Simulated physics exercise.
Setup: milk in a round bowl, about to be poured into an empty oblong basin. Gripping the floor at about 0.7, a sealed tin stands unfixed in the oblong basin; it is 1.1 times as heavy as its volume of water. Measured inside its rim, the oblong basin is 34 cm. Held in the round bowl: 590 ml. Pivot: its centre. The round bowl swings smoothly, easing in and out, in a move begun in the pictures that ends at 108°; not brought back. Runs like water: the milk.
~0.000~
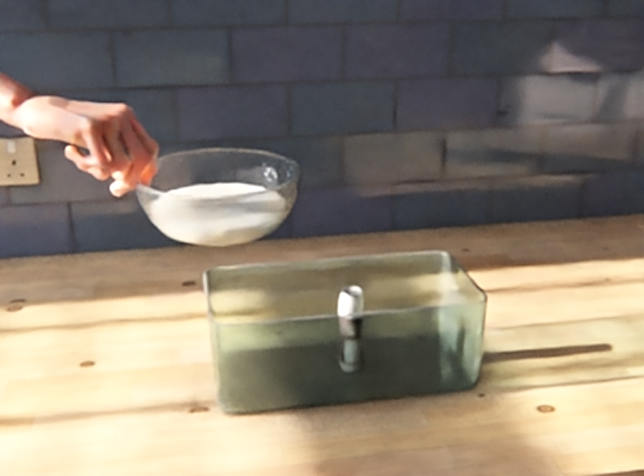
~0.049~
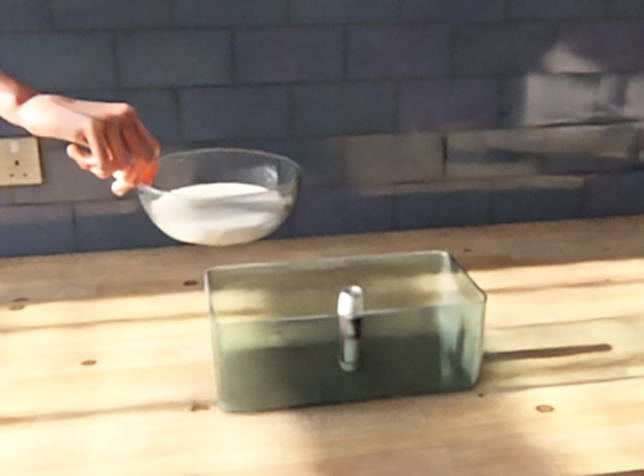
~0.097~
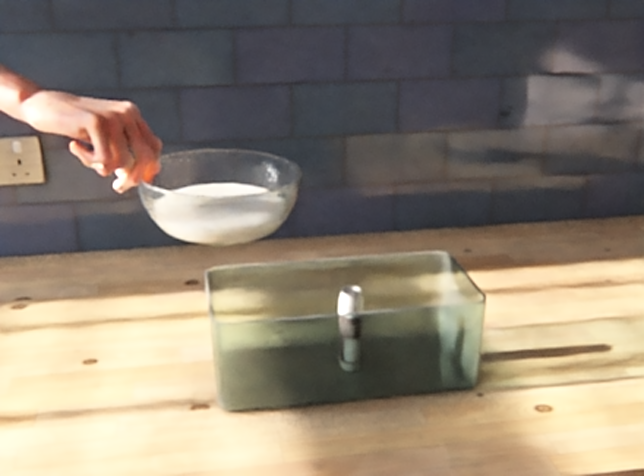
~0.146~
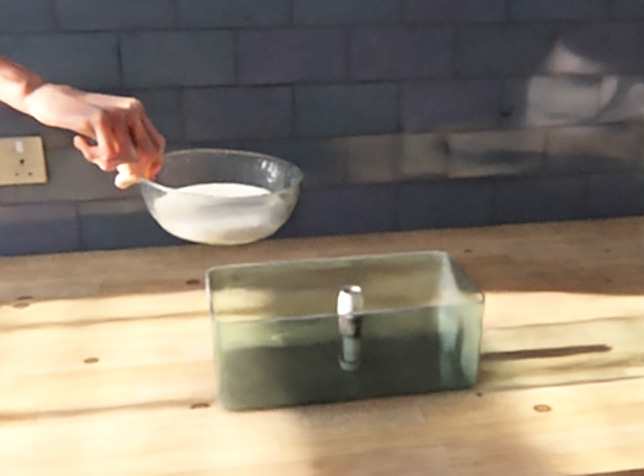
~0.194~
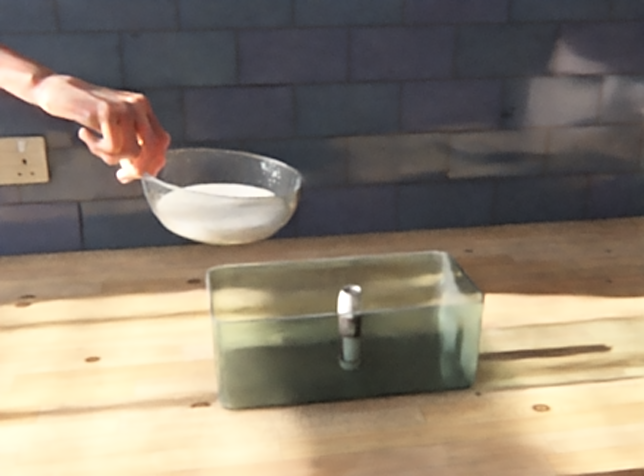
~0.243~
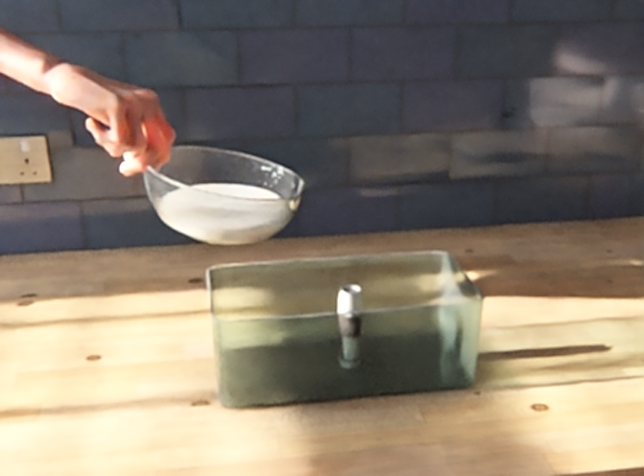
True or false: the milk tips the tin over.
False.
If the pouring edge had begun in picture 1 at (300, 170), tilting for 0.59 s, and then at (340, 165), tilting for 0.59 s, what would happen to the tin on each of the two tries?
First it tips over; then it stays on its base.
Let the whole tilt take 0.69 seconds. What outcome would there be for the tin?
In that case the tin overturns.
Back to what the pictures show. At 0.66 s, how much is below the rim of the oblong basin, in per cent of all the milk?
Roughly 18 percent of it.
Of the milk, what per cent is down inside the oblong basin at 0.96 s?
Reading: Approx. 94 %.
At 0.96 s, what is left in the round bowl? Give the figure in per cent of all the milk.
Around 1 in a hundred.
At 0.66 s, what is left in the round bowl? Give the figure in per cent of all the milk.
Still held: Roughly 48 % of the total.
After 0.66 s the tilt is 68° and 49 per cent is still to pour; the tin stands where it began.
After 0.96 s the tilt is 102° and 1 per cent is still to pour; the tin stands where it began.
After 1.28 s the tilt is 108° and 0 per cent is still to pour; the tin stands where it began.
After 1.63 s the tilt is 108° and 0 per cent is still to pour; the tin stands where it began.
In the end the tin stands where it began.
